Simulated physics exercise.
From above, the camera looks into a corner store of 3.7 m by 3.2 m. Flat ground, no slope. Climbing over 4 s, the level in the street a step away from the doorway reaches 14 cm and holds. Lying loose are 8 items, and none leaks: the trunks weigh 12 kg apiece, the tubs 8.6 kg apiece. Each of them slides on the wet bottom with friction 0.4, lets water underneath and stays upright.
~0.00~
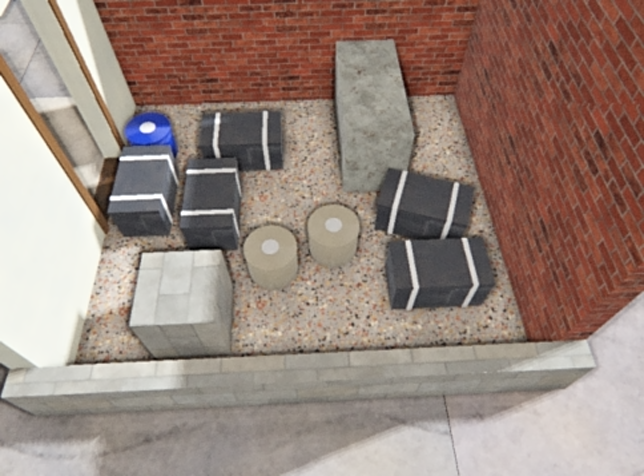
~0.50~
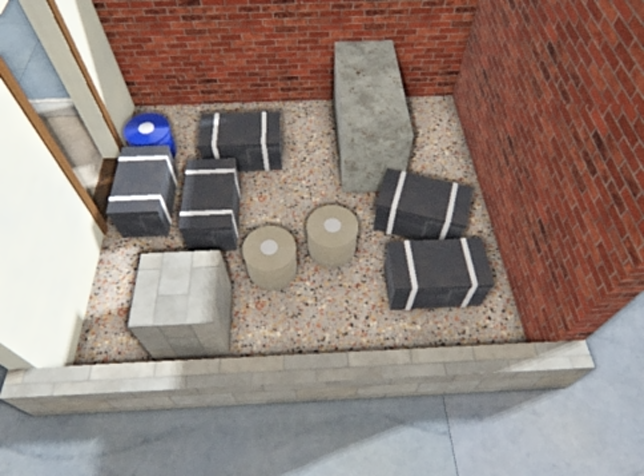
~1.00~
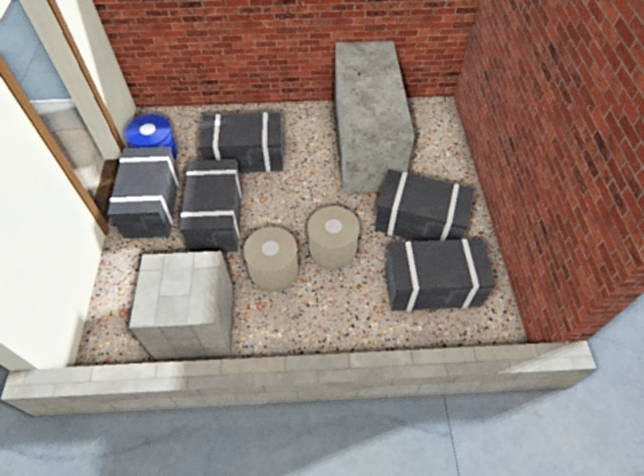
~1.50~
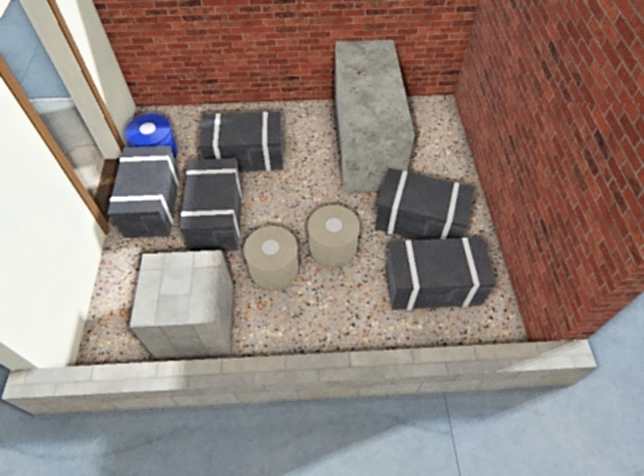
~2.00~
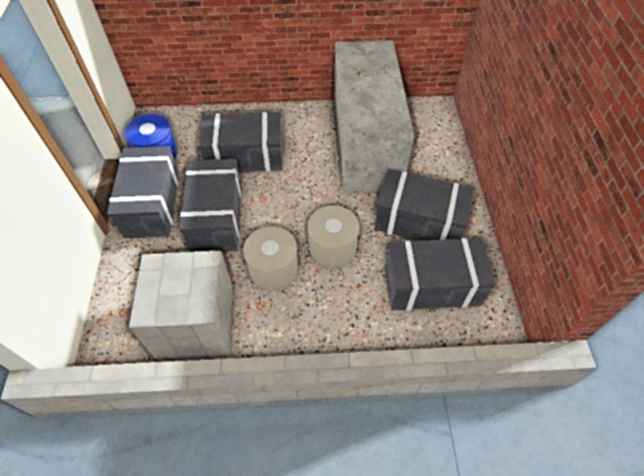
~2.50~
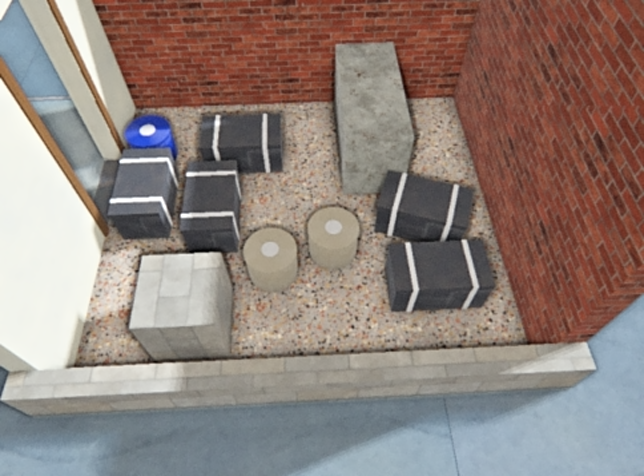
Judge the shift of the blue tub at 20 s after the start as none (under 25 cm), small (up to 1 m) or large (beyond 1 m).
It is large.
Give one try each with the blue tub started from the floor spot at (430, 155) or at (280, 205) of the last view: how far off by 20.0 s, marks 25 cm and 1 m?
I'd expect it to shift slightly the first time and to get swept far off the second time.
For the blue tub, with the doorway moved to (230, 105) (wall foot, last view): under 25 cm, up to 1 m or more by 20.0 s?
Under that change the blue tub is pushed well away.
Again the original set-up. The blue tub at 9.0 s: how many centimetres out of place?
I'd put it at around 30 cm.
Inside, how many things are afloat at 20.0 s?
Just then, the number is 8.
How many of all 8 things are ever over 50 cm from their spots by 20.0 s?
It adds up to 8.
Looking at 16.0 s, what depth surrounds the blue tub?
Around 10 cm.
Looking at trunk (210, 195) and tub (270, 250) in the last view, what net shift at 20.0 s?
One is off by 200 cm, the other by 60 cm, in the order asked.
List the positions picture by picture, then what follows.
The blue tub at (148, 128), on the bottom; 0.0 m2 under water; 0 of 8 have shifted, in the first picture.
The blue tub at (146, 128), on the bottom; 0.0 m2 under water; 0 of 8 have shifted, in the second picture.
The blue tub at (148, 130), on the bottom; 0.0 m2 under water; 0 of 8 have shifted, in the third picture.
The blue tub at (148, 129) rests on the ground; 0.0 m2 under water; 0 of 8 have shifted, in the fourth picture.
The blue tub at (147, 129), on the bottom; water covers 0.0 m2; 0 of 8 have shifted, in the fifth picture.
The blue tub at (148, 131), on the bottom; water covers 0.1 m2; 0 of 8 have shifted, in the sixth picture.
After 4.0 s the blue tub is near (154, 124), 0.1 m from its start, aground; 0 afloat.
After 9.0 s the blue tub is near (155, 111), 0.3 m from its start, afloat; 4 afloat.
After 16.0 s the blue tub is near (431, 188), 2.9 m from its start, afloat; 8 afloat.
After 20.0 s the blue tub is near (477, 187), 3.3 m from its start, afloat; 8 afloat.
